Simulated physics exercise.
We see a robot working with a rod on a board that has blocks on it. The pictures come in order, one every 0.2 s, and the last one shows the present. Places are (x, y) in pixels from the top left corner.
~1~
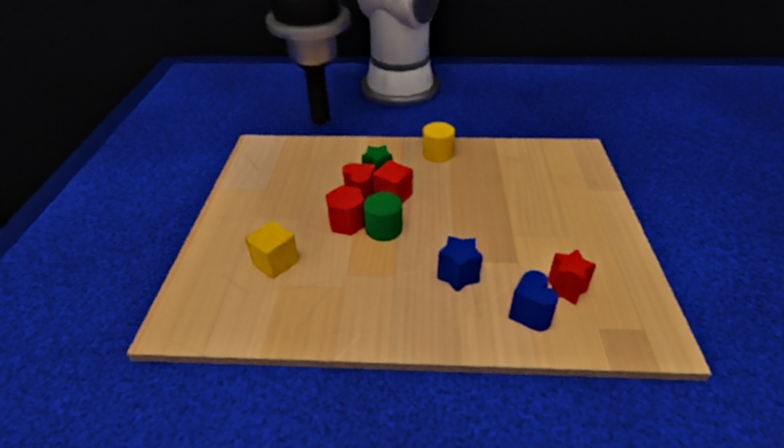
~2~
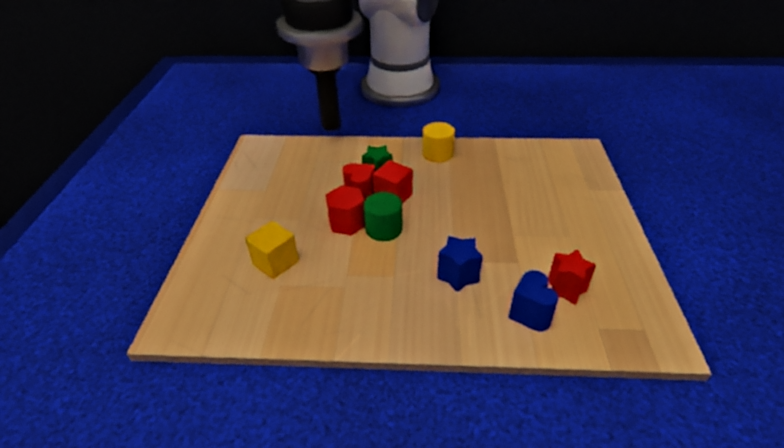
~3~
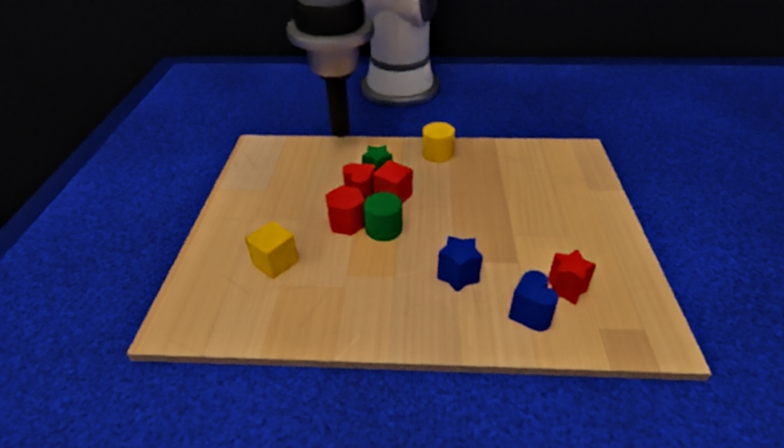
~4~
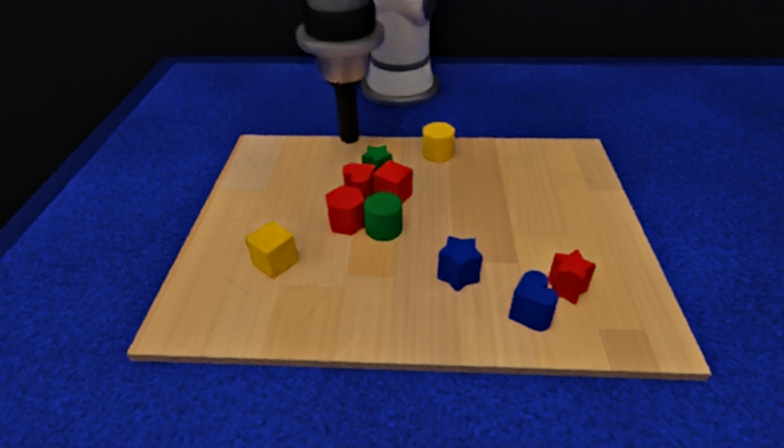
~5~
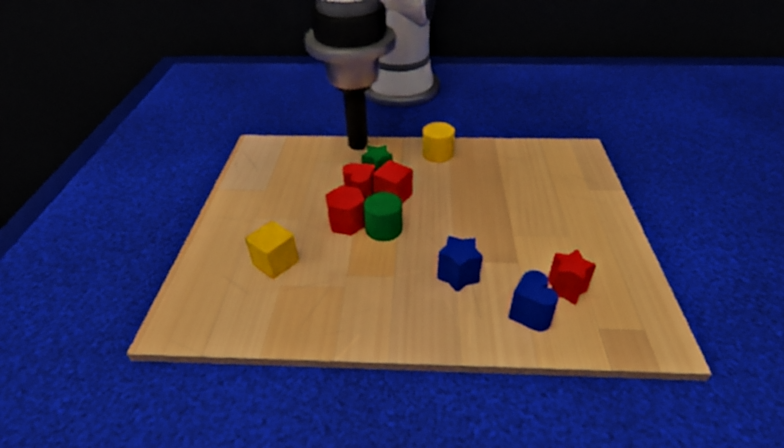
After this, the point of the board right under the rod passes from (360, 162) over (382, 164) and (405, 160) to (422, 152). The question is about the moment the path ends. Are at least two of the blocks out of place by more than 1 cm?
I believe not.
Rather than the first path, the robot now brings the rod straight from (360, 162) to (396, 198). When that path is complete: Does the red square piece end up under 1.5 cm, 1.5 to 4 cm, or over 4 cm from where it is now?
Past 4 cm.
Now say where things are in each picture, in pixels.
The first frame shows rod tip at (321, 121); block tops, green star block at (377, 152); yellow cylinder at (439, 130).
The second frame shows rod at (332, 127); blocks unchanged.
The third frame shows rod at (341, 133); blocks unchanged.
The fourth frame shows rod at (350, 139); blocks unchanged.
The fifth frame shows rod at (358, 146); green star block at (377, 152); yellow cylinder at (439, 130).
What follows on the original path. One third of the way, rod at (383, 148); nothing pushed yet.
Two thirds of the way, rod at (405, 144); nothing pushed yet.
At the end, rod at (422, 136); green star block in place; yellow cylinder at (448, 128).
